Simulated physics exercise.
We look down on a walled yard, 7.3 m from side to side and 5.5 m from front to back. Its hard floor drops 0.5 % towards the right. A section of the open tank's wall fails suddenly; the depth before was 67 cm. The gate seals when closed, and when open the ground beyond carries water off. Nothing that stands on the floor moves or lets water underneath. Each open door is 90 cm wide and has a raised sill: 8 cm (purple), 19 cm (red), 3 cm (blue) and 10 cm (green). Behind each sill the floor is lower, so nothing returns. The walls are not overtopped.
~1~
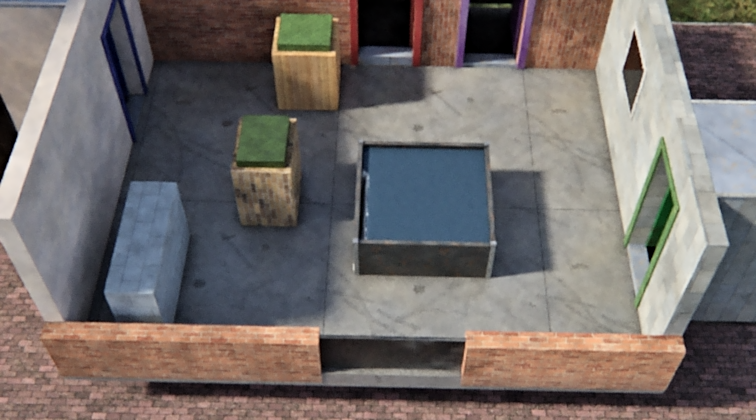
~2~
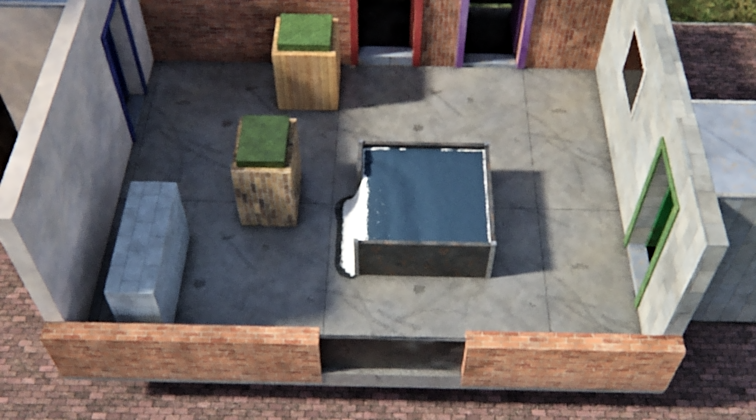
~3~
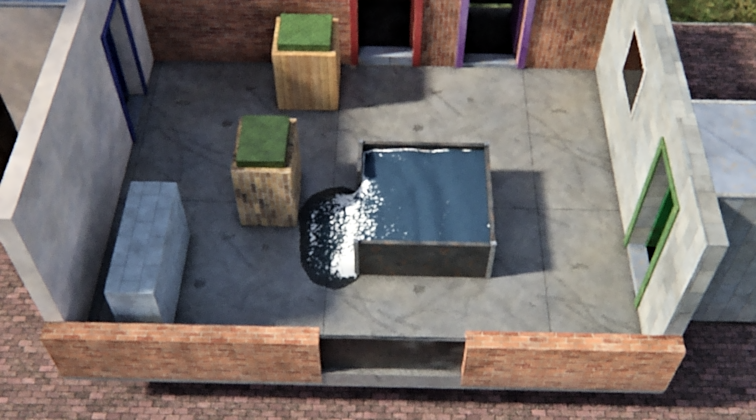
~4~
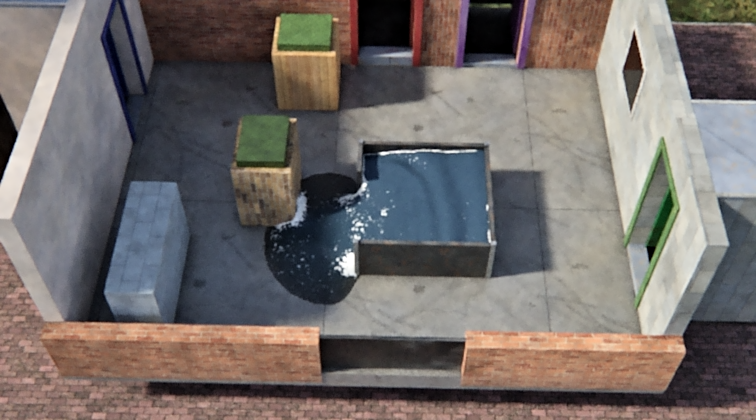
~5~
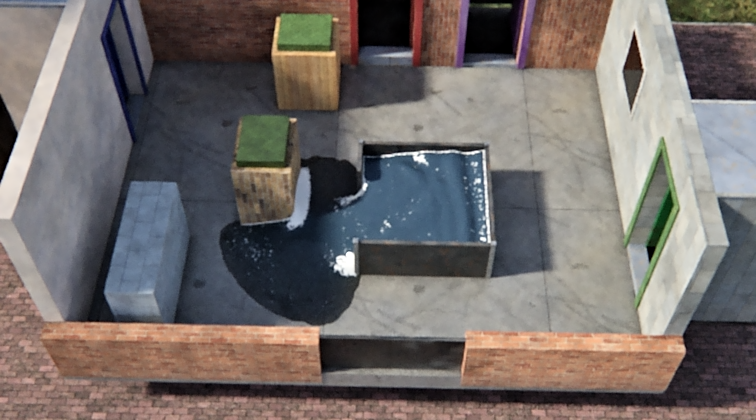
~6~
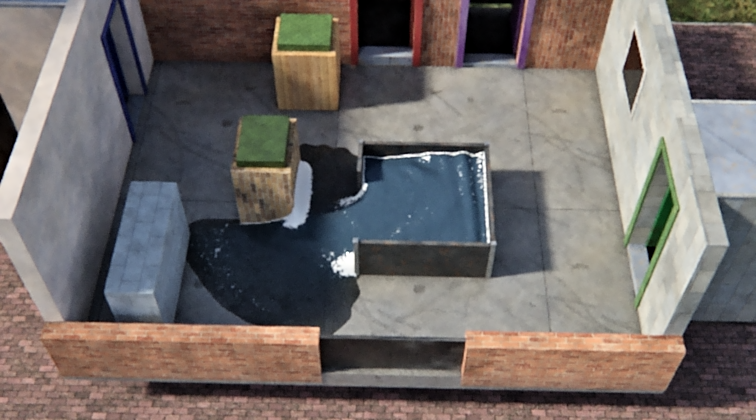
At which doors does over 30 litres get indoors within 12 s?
Door by door: At the purple door it stays under the limit; at the red door it keeps below the limit; at the blue door it exceeds the limit; at the green door it does not reach the limit.
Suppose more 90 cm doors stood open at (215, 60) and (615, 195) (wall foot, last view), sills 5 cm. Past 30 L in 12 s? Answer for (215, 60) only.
There: Over.
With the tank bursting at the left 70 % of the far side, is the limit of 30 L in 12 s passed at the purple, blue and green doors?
Then: Purple past it, blue over, green below.
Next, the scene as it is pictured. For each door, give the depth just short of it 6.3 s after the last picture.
In cm: Purple 4, red 6, blue 7, green 8.
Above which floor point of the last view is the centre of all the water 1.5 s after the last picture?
At about (323, 238).
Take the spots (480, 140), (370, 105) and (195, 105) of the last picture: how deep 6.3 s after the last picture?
In that order: 2, 4 and 11 cm.
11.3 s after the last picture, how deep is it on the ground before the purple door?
Roughly 10.0 cm deep.
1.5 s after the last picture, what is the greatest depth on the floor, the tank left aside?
Up to some 38 cm.
Then, 0.7 s after the last picture water covers 25 % of the floor and is deepest (42 cm) near (301, 222); purple door not reached, red door not reached, blue door not reached, green door not reached.
Then, 1.5 s after the last picture water covers 40 % of the floor and is deepest (38 cm) near (184, 317); purple door not reached, red door 9 cm at the sill, 0 L in, blue door not reached, green door not reached.
Then, 2.8 s after the last picture water covers 60 % of the floor and is deepest (20 cm) near (269, 285); purple door 6 cm at the sill, 0 L in, red door 8 cm at the sill, 0 L in, blue door 5 cm at the sill, 1 L in, green door not reached.
Then, 6.3 s after the last picture water covers 90 % of the floor and is deepest (14 cm) near (271, 81); purple door 4 cm at the sill, 0 L in, red door 6 cm at the sill, 0 L in, blue door 7 cm at the sill, 21 L in, green door 8 cm at the sill, 2 L in.
Then, 11.3 s after the last picture water covers 95 % of the floor and is deepest (12 cm) near (490, 71); purple door 10 cm at the sill, 1 L in, red door 2 cm at the sill, 0 L in, blue door 5 cm at the sill, 71 L in, green door 7 cm at the sill, 2 L in.
